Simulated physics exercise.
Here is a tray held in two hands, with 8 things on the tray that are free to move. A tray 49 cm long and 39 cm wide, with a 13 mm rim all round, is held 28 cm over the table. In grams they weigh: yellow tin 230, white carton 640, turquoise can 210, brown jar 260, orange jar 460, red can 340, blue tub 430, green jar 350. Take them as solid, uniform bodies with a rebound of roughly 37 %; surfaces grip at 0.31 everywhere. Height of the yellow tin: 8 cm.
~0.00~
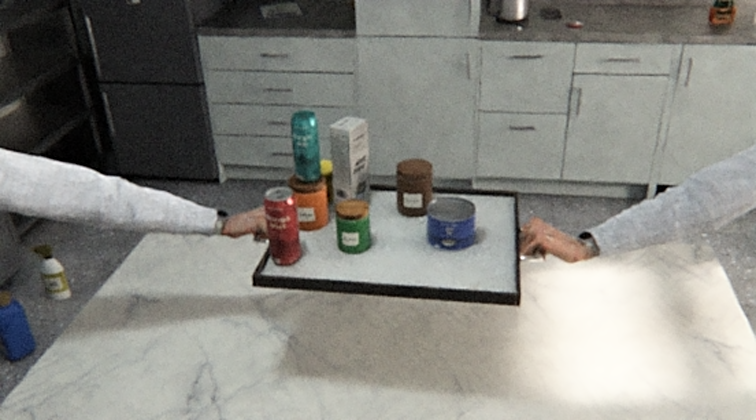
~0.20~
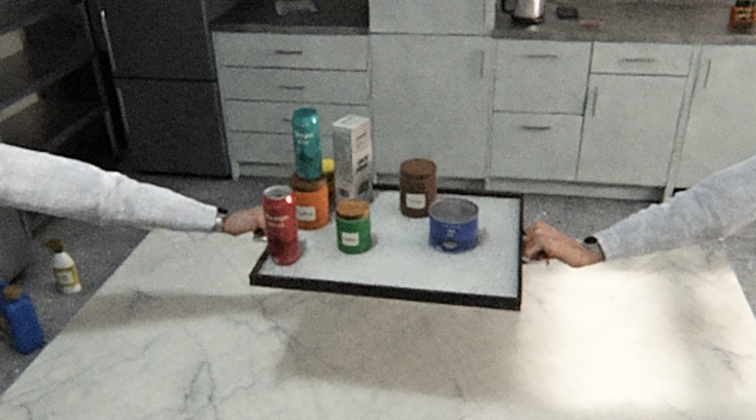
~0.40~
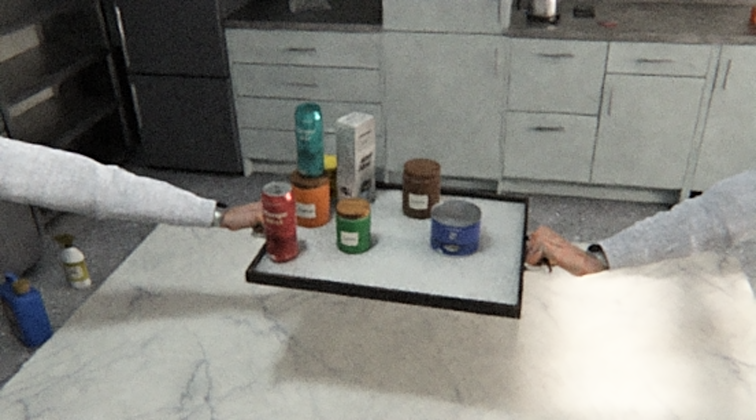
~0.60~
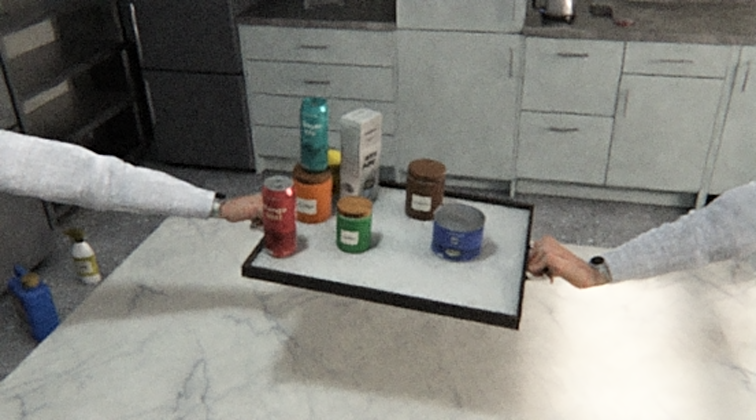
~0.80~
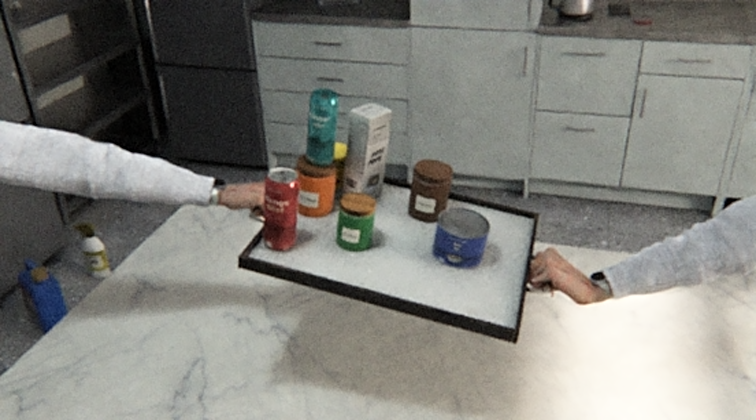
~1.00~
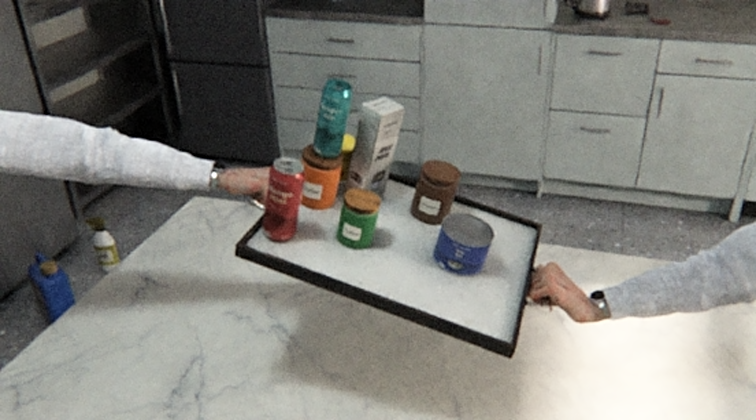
In a kitchen with pale cabinets, seen from slightly above across a marble table, two hands hold a black-rimmed tray over the tabletop. A red can and a green jar stand toward the front left, a turquoise can, orange jar, white carton and partly hidden yellow tin behind, a brown jar and blue tub rightward. The tray starts level, then its right side lowers increasingly, while the view drifts left.
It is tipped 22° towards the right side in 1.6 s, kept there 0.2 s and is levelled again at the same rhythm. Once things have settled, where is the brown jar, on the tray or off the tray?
The brown jar slides or falls off.
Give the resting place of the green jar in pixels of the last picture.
Near (453, 244).
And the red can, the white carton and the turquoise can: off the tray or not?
The red can finishes off the tray; the white carton is still on the tray; the turquoise can ends off the tray.
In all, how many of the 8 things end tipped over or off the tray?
In all, 4.
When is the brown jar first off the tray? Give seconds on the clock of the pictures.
At about 2.1 s.
After 1.70 s, tilt 22°, right edge down; brown jar slid 11 cm near (486, 214); white carton on its side; turquoise can tipped 7° from how it sat.
After 2.10 s, tilt 21°, right edge down; turquoise can and brown jar now off the tray; white carton on its side; orange jar slid 21 cm.
After 2.60 s, tilt 14°, right edge down; red can now off the tray; white carton on its side; orange jar slid 27 cm.
At rest (4.0 s), off the tray, turquoise can, brown jar and red can; tipped over on the tray, white carton; not toppled but over 5 cm from the start, yellow tin, orange jar, blue tub and green jar. Seen from the same camera at the end, brown jar near (610, 328).
